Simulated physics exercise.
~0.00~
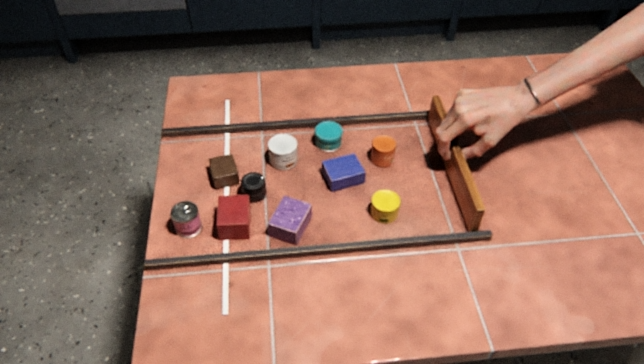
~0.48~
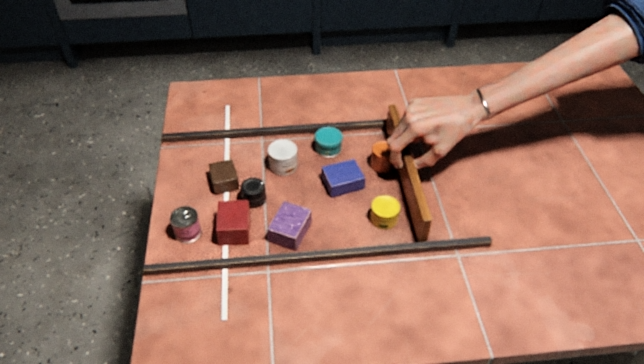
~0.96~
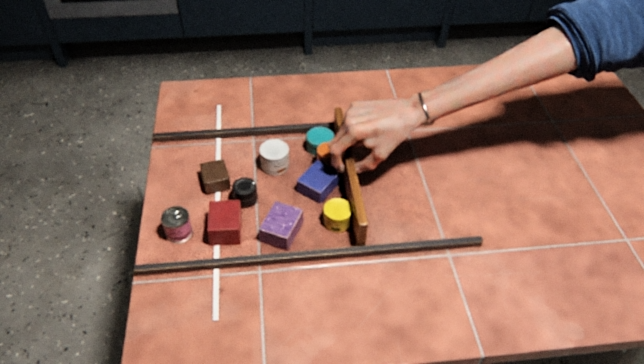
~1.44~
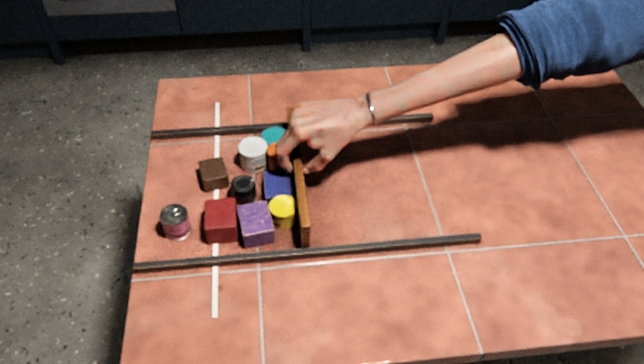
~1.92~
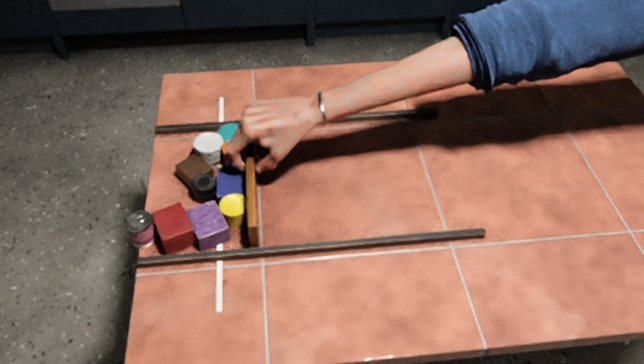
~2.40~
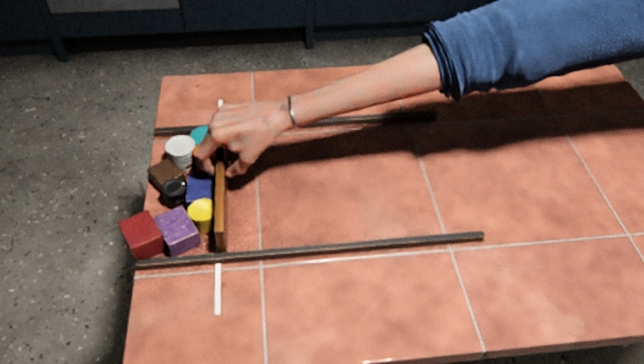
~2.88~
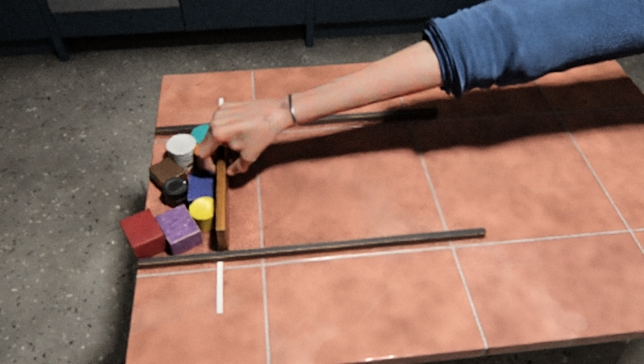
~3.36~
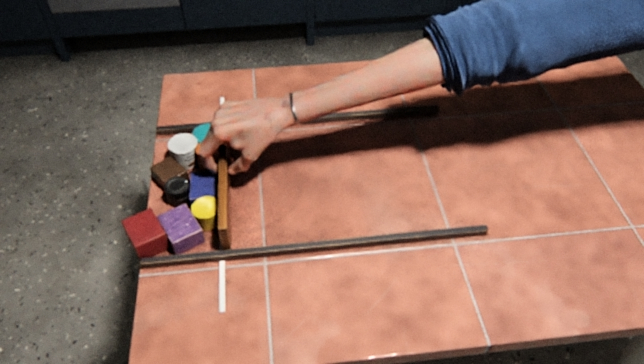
A hand slid an upright wooden board leftward along a channel on a tiled table, gathering small blocks and tubs and pushing them toward the end until the pink pot went off the edge, then held the board still at the white tape.
